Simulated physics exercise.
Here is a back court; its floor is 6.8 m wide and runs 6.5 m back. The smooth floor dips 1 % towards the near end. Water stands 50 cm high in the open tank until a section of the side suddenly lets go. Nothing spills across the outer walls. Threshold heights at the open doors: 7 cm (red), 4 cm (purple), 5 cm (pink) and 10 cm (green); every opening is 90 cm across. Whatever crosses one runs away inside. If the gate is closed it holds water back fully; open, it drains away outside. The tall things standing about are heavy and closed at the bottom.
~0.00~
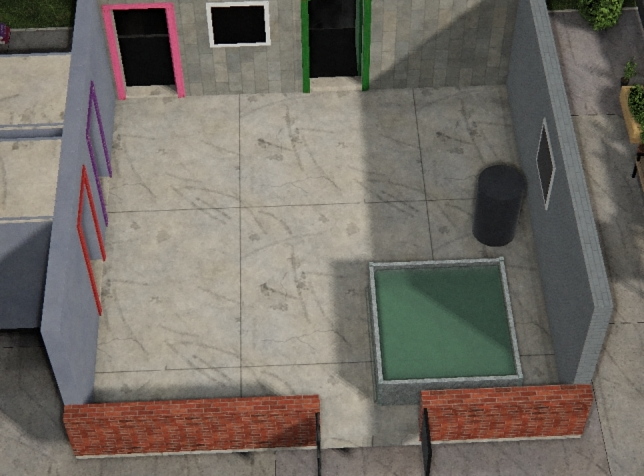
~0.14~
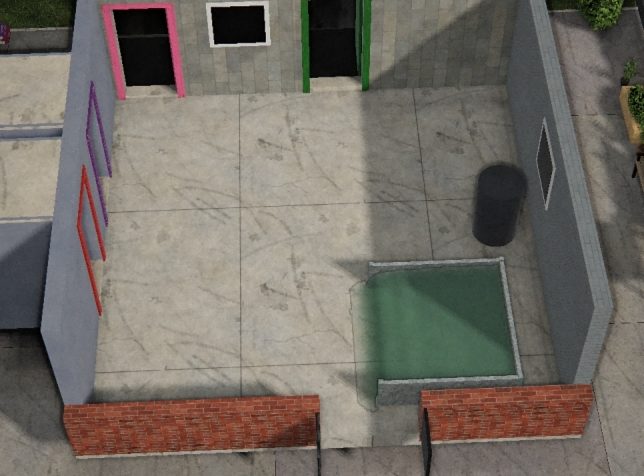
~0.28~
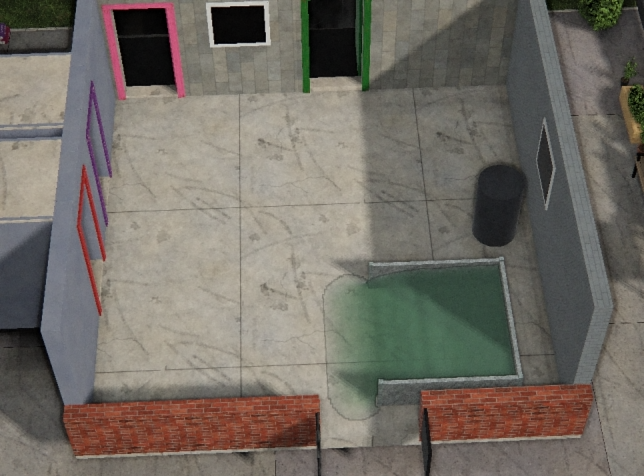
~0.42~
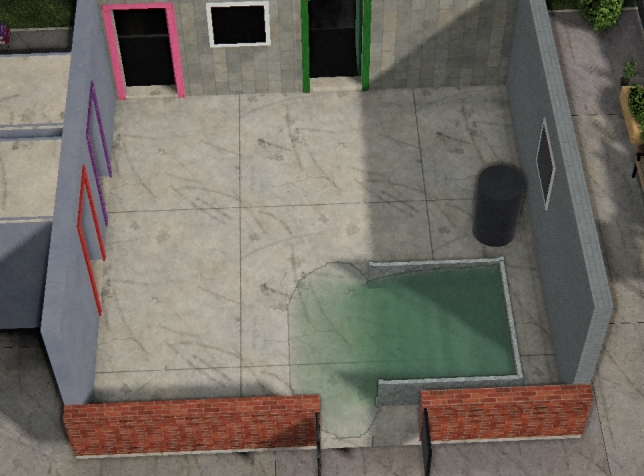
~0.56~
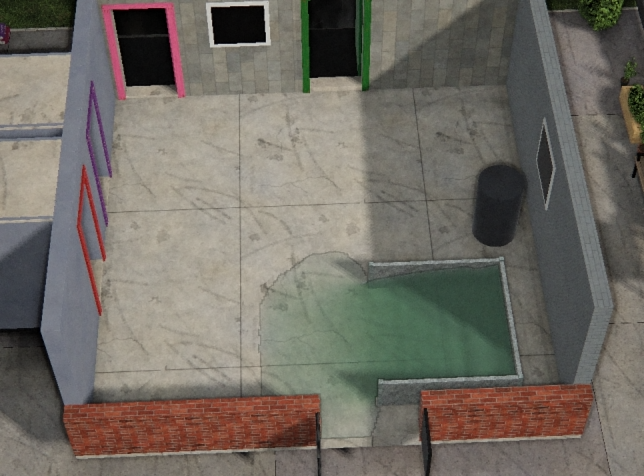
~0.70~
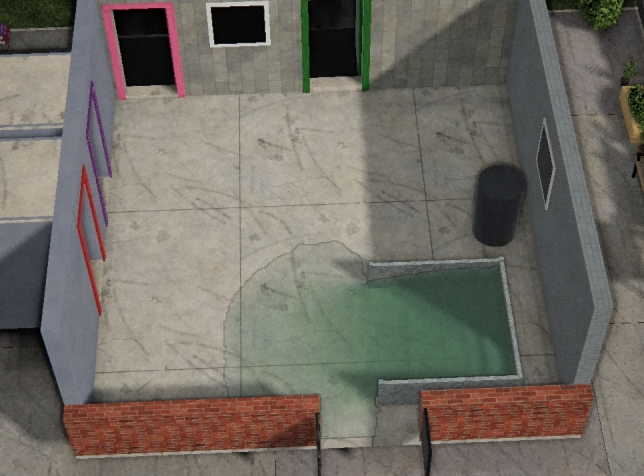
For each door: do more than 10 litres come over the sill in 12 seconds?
Door by door: At the red door it exceeds the limit; at the purple door it goes over the limit; at the pink door it passes the limit; at the green door it keeps below the limit.
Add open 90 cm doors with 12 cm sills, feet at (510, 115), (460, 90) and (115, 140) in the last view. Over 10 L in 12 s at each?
In that order: Under, under, not over.
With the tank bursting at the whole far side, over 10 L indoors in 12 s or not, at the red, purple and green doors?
Then: Red below, purple past it, green past it.
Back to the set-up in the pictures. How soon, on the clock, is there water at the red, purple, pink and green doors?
Red 1.6 s, purple 2.6 s, pink 4.5 s, green 6.5 s.
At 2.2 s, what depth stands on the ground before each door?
Depths in cm: Red 17, purple 0, pink 0, green 0.
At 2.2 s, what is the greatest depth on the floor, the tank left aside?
About 37 cm.
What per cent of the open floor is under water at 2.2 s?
Some 40 per cent of it.
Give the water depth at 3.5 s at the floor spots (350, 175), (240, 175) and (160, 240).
About 0, 1 and 3 cm.
After 1.4 s water covers 30 % of the floor and is deepest (22 cm) near (368, 377); red door not reached, purple door not reached, pink door not reached, green door not reached.
After 2.2 s water covers 40 % of the floor and is deepest (37 cm) near (92, 432); red door 17 cm at the sill, 6 L in, purple door not reached, pink door not reached, green door not reached.
After 3.5 s water covers 45 % of the floor and is deepest (26 cm) near (92, 432); red door 17 cm at the sill, 65 L in, purple door 9 cm at the sill, 4 L in, pink door not reached, green door not reached.
After 7.0 s water covers 65 % of the floor and is deepest (10 cm) near (147, 121); red door 7 cm at the sill, 104 L in, purple door 5 cm at the sill, 29 L in, pink door 10 cm at the sill, 51 L in, green door 5 cm at the sill, 0 L in.
After 12.0 s water covers 95 % of the floor and is deepest (10 cm) near (525, 215); red door 3 cm at the sill, 105 L in, purple door 5 cm at the sill, 33 L in, pink door 3 cm at the sill, 72 L in, green door 2 cm at the sill, 0 L in.
